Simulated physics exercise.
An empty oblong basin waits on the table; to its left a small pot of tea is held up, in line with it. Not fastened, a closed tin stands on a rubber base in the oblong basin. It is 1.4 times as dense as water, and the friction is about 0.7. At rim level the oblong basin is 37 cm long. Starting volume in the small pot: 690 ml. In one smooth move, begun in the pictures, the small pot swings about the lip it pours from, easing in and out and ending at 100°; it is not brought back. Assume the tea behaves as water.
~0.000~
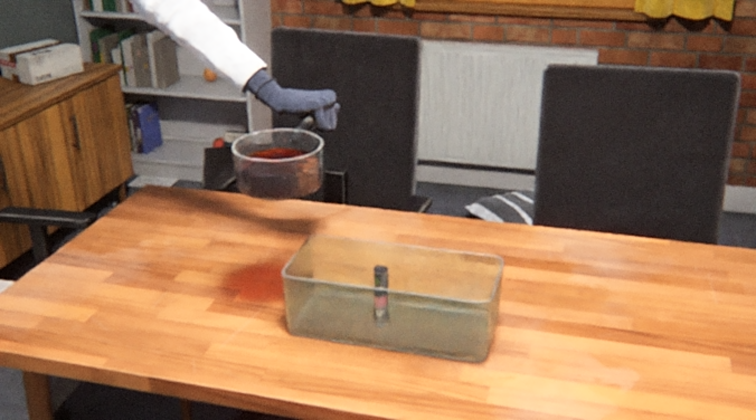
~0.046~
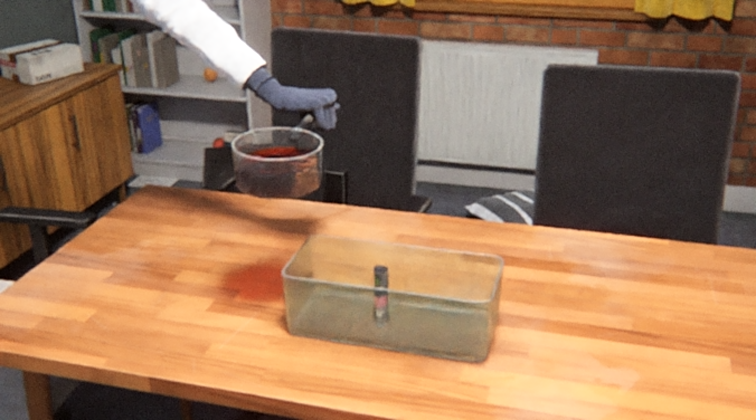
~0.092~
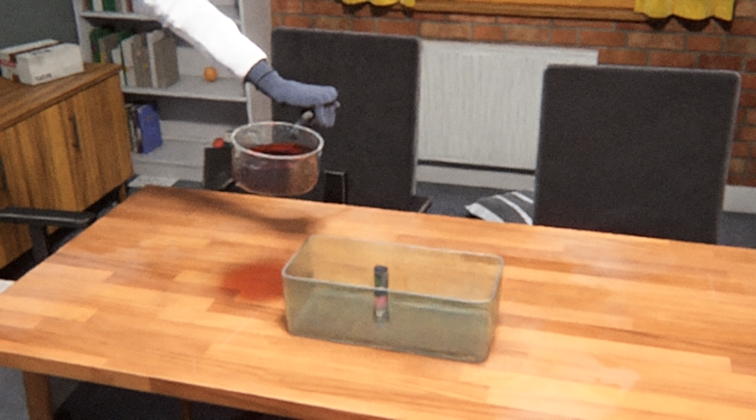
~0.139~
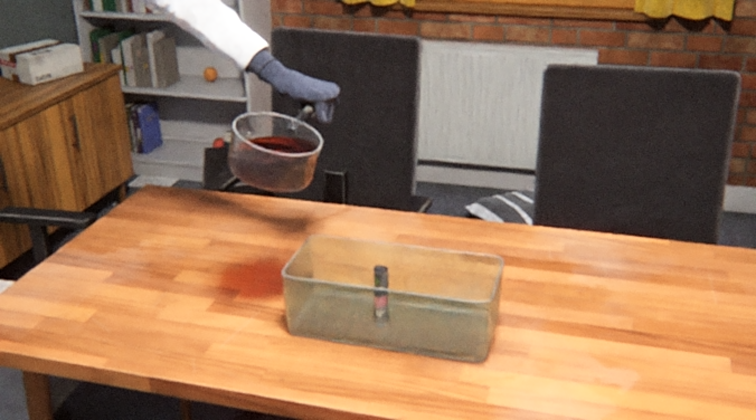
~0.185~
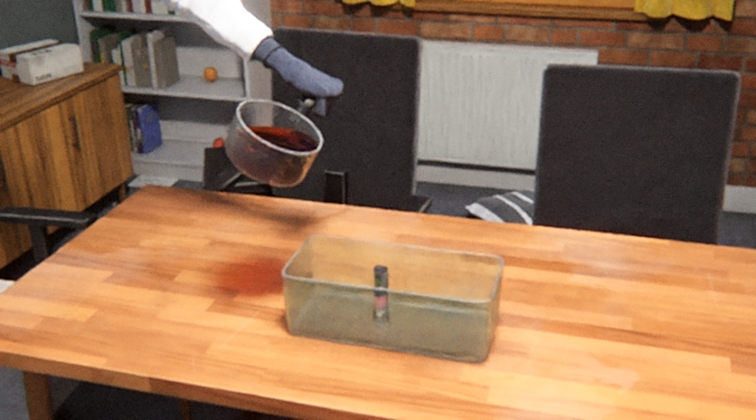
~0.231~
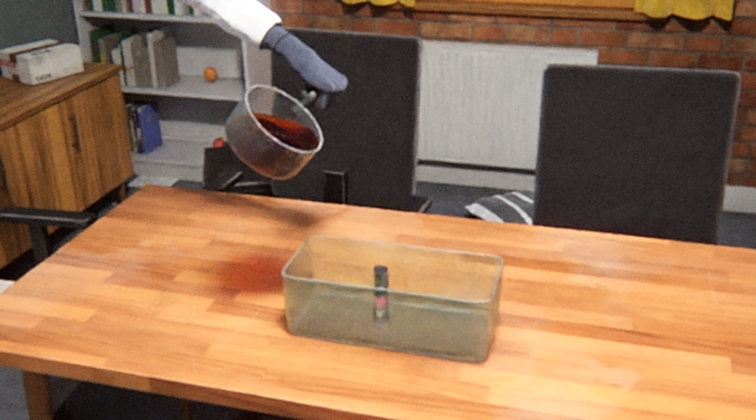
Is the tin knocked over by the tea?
It survives.
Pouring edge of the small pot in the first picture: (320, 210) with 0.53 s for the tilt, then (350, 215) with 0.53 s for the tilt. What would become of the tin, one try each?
Try 1: Tipped over; try 2: Still standing.
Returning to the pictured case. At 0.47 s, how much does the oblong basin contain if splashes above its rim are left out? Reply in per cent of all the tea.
Some 0 per cent.
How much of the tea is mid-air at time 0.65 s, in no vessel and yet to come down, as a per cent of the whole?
Airborne fraction: Approx. 46 %.
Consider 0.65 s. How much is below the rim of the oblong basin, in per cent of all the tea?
Roughly 48 percent of it.
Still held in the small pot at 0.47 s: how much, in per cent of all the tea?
I reckon about 42 in a hundred is still held.
After 0.47 s the tilt is 97° and 43 per cent is still to pour; the tin stands where it began.
After 0.65 s the tilt is 100° and 6 per cent is still to pour; the tin stands where it began.
After 0.83 s the tilt is 100° and 1 per cent is still to pour; the tin leans 5°.
After 1.03 s the tilt is 100° and 0 per cent is still to pour; the tin stands where it began.
In the end the tin stands where it began.
